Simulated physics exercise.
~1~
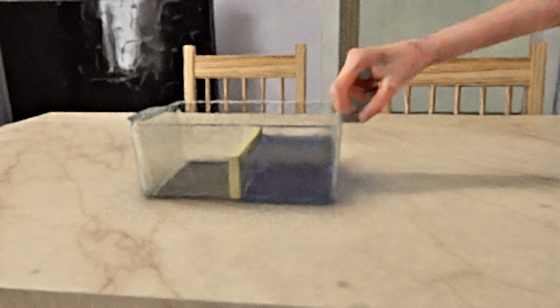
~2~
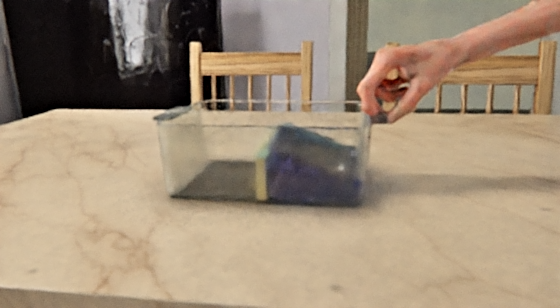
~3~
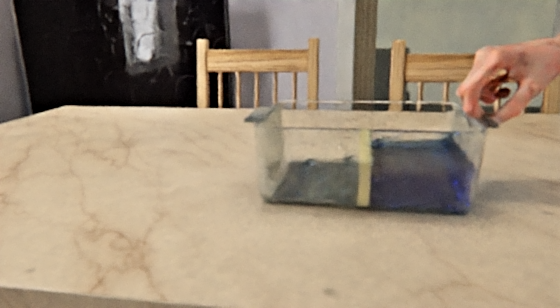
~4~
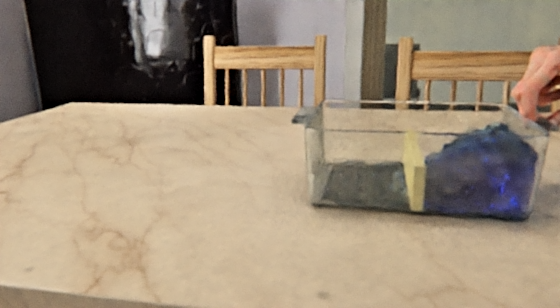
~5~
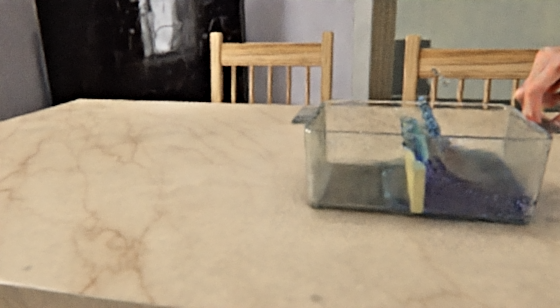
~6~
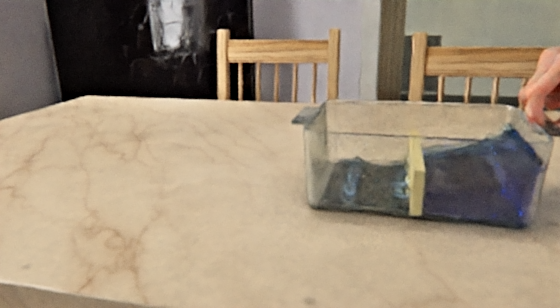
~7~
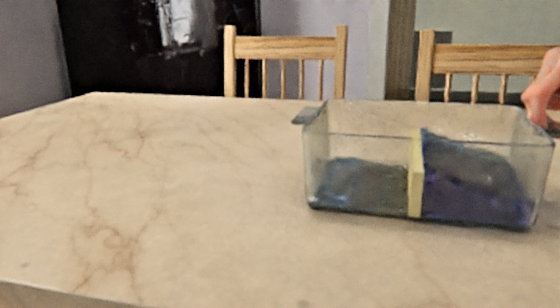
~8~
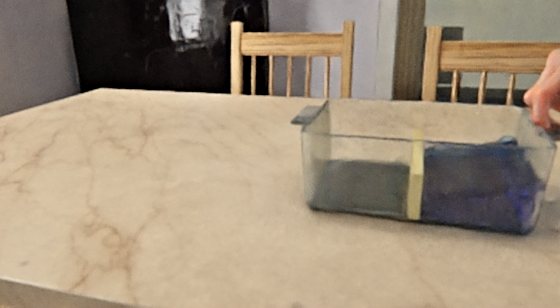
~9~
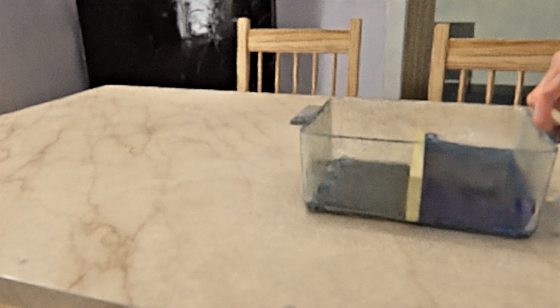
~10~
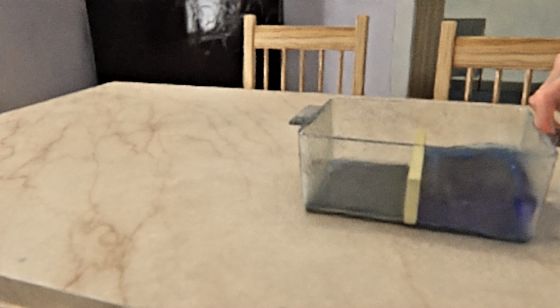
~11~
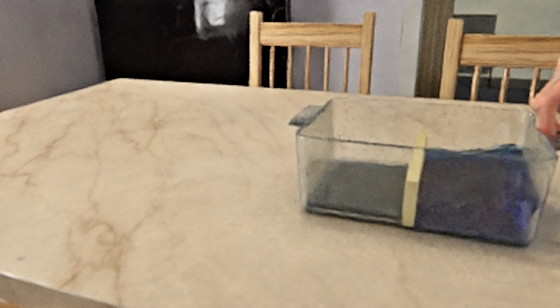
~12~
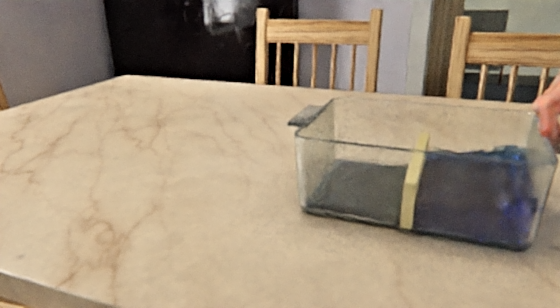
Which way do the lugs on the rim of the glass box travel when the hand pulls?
They move to the right along with the box, then stop when the pull ends.
